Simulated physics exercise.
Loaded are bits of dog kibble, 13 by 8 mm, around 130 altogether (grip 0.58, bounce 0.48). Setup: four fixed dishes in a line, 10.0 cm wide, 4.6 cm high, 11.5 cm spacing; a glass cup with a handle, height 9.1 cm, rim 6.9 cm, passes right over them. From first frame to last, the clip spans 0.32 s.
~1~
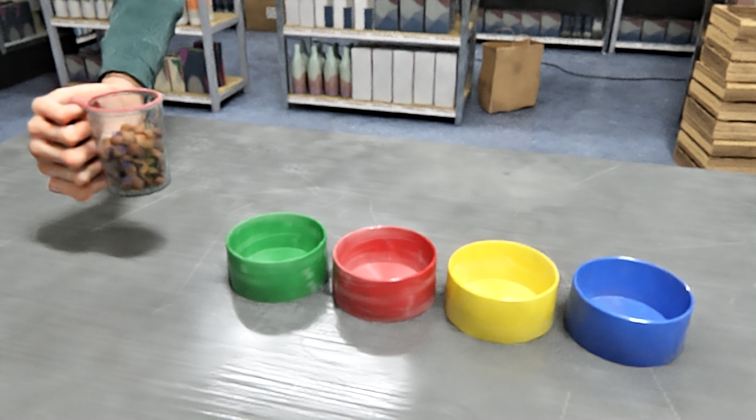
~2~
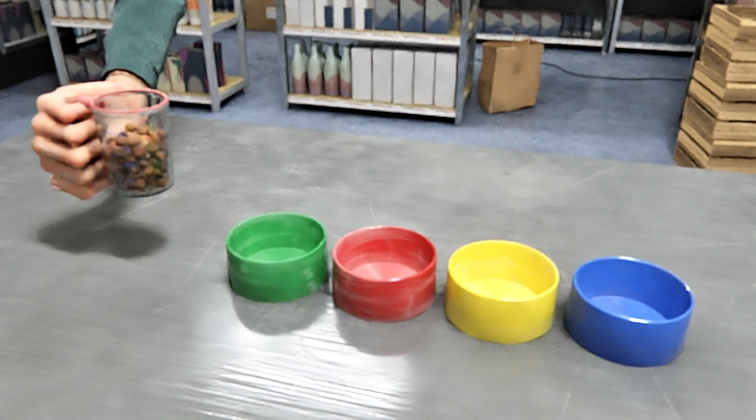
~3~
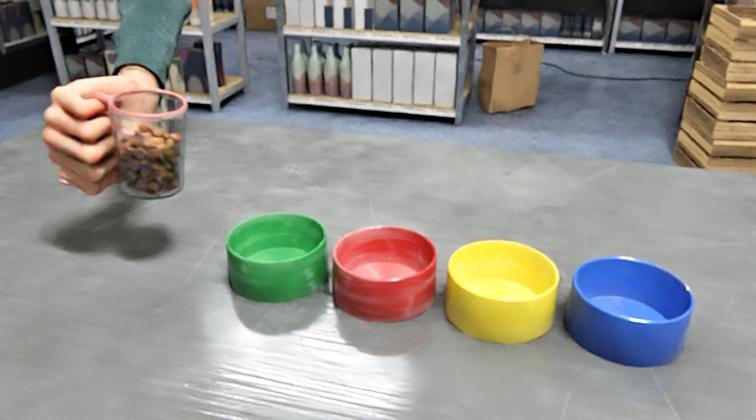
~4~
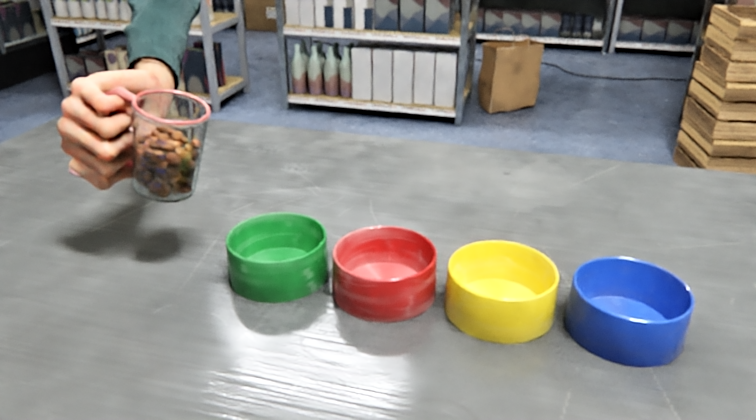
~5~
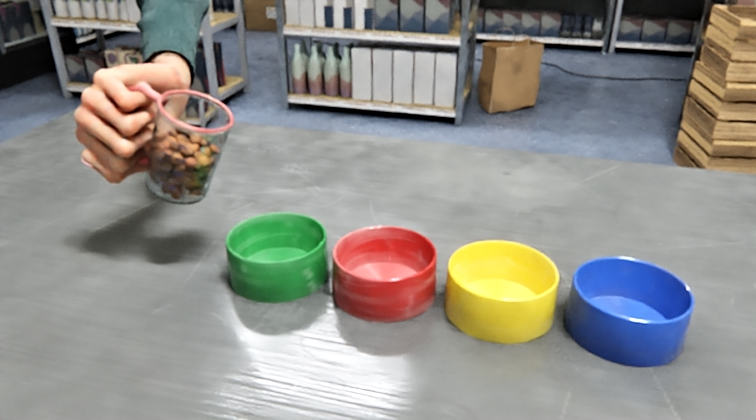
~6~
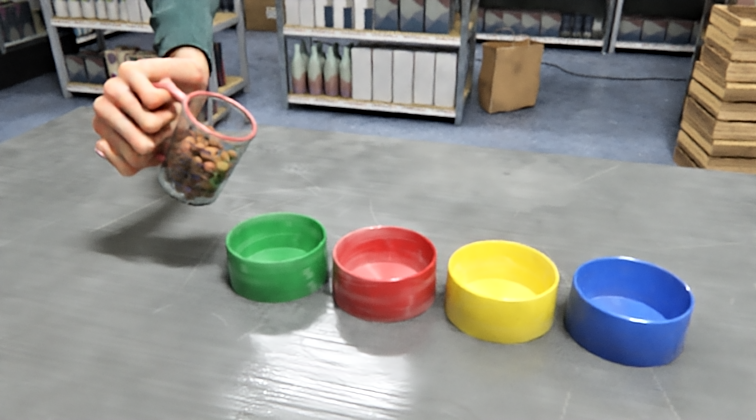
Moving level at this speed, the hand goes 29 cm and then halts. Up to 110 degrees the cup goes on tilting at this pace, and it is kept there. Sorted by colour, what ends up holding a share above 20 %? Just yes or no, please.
In short: Red no, blue no, green no, yellow yes, counter no.
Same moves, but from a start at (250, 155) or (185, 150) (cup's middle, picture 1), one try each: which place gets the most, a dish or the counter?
First try: Blue; second try: Yellow.
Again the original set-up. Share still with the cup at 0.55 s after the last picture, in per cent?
I reckon around 100 per cent.
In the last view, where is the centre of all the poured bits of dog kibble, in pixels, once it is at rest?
Somewhere around (492, 293) in the final frame.
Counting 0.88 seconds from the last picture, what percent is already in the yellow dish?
Estimate: Near 55 %.
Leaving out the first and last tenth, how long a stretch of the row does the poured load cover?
Length: Approx. 6 cm.
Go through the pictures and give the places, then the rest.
In the first frame, cup at (132, 143), tilt 0 degrees, lip at (154, 103), moved 0.0 cm; middle of the pieces at (133, 156); green dish at (277, 236); red dish at (385, 252); yellow dish at (503, 269); blue dish at (632, 288).
In the second frame, cup at (137, 144), tilt 2 degrees, lip at (161, 105), moved 0.5 cm; middle of the pieces at (138, 156).
In the third frame, cup at (151, 145), tilt 8 degrees, lip at (180, 111), moved 2.2 cm; middle of the pieces at (150, 158).
In the fourth frame, cup at (168, 147), tilt 16 degrees, lip at (204, 119), moved 4.2 cm; middle of the pieces at (166, 160).
In the fifth frame, cup at (186, 149), tilt 23 degrees, lip at (228, 127), moved 6.2 cm; middle of the pieces at (183, 161).
In the sixth frame, cup at (205, 151), tilt 31 degrees, lip at (251, 136), moved 8.2 cm; middle of the pieces at (200, 163); green dish at (277, 236); red dish at (385, 252); yellow dish at (503, 269); blue dish at (632, 288).
Then, 0.33 s after the last picture, tilt 70 degrees; cup holds 100 %.
Then, 0.55 s after the last picture, tilt 96 degrees; cup holds 100 %.
Then, 0.88 s after the last picture, tilt 110 degrees; cup holds 45 %, yellow 55 %.
In the end, red 0 %, blue 0 %, green 0 %, yellow 95 %, counter 5 %, cup 5 %.
